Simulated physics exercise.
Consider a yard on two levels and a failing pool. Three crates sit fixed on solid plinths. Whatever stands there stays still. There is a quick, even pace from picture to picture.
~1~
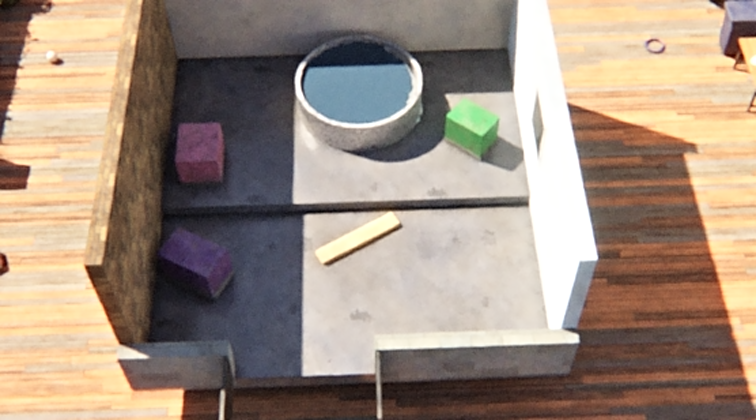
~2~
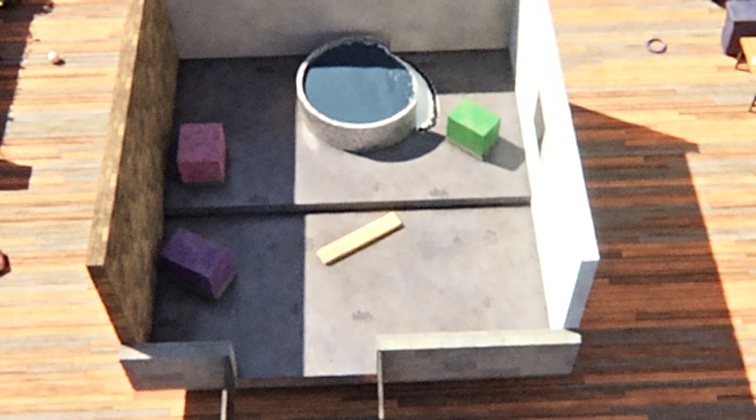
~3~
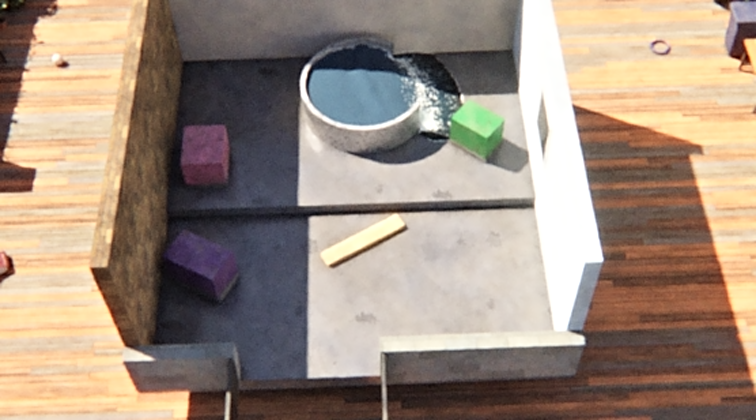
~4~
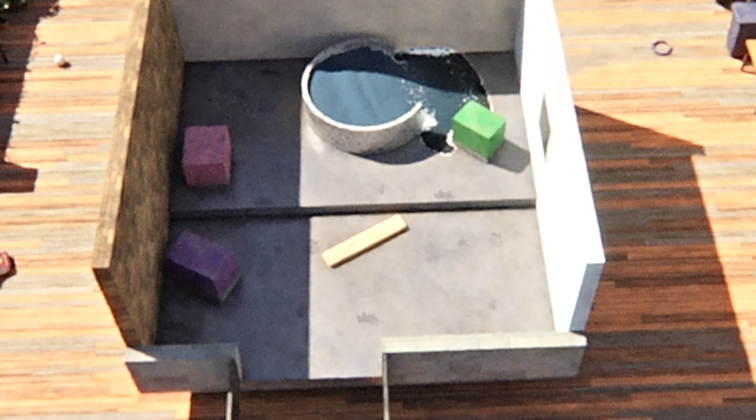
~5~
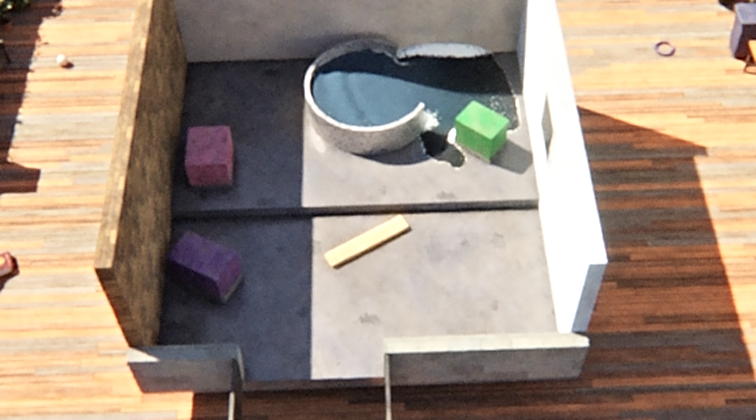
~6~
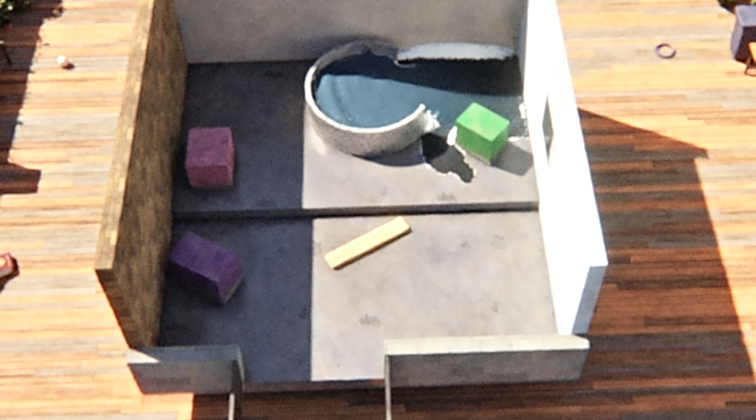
A walled yard on two levels, open at the front and set on a wooden deck, is seen from high above, with a round, stone-rimmed pool of dark water at the back. A pink block and a purple block sit at left, a green block right of the pool, and a pale plank lies in front. Water bursts from the pool's right side and spreads around the green block to the back and right walls, as the view shifts very slightly.
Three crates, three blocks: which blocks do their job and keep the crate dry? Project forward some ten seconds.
The pink crate keeps dry; the green crate gets wet; the purple crate keeps dry.
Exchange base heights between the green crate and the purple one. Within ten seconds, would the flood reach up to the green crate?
Green: Flooded.
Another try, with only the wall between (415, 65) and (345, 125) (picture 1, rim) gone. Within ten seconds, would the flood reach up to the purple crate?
As it turns out, the purple one is swamped.
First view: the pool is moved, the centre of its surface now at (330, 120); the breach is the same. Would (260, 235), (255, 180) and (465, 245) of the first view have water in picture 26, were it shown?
Taking the three spots in order: Bare, bare, swamped.
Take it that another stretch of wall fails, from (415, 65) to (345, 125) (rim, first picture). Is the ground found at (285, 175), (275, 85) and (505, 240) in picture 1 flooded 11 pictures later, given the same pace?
Spot one spared, spot two spared, spot three inundated.
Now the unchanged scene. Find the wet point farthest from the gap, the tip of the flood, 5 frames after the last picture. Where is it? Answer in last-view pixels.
Somewhere about (538, 189).
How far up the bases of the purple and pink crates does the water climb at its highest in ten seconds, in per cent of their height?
60 %, then 50 %.
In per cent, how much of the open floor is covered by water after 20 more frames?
My estimate is close to 40 per cent.
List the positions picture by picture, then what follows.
Still water in the round pool at (359, 83), in the first picture.
Water pours out at (416, 85) and has run to a hidden place, in the second picture.
The front is at (446, 137), out from the gap at (419, 88), in the third picture.
Water pours out at (421, 90) and has run to (446, 148), in the fourth picture.
Water pours out at (423, 91) and has run to (514, 126), in the fifth picture.
Water pours out at (424, 92) and has run to (517, 55), in the sixth picture.
A moment on, water covers 15 % of the floor; the pink crate not reached, the green crate water round its plinth, the purple crate not reached.
Next, water covers 20 % of the floor; the pink crate not reached, the green crate water round its plinth, the purple crate not reached.
Then, water covers 40 % of the floor; the pink crate not reached, the green crate water round its plinth, the purple crate not reached.
Later, water covers 70 % of the floor; the pink crate water round its plinth, the green crate water round its plinth, the purple crate water round its plinth.
In the end, water covers 85 % of the floor; the pink crate stayed above the water, the green crate was topped, the purple crate stayed above the water.
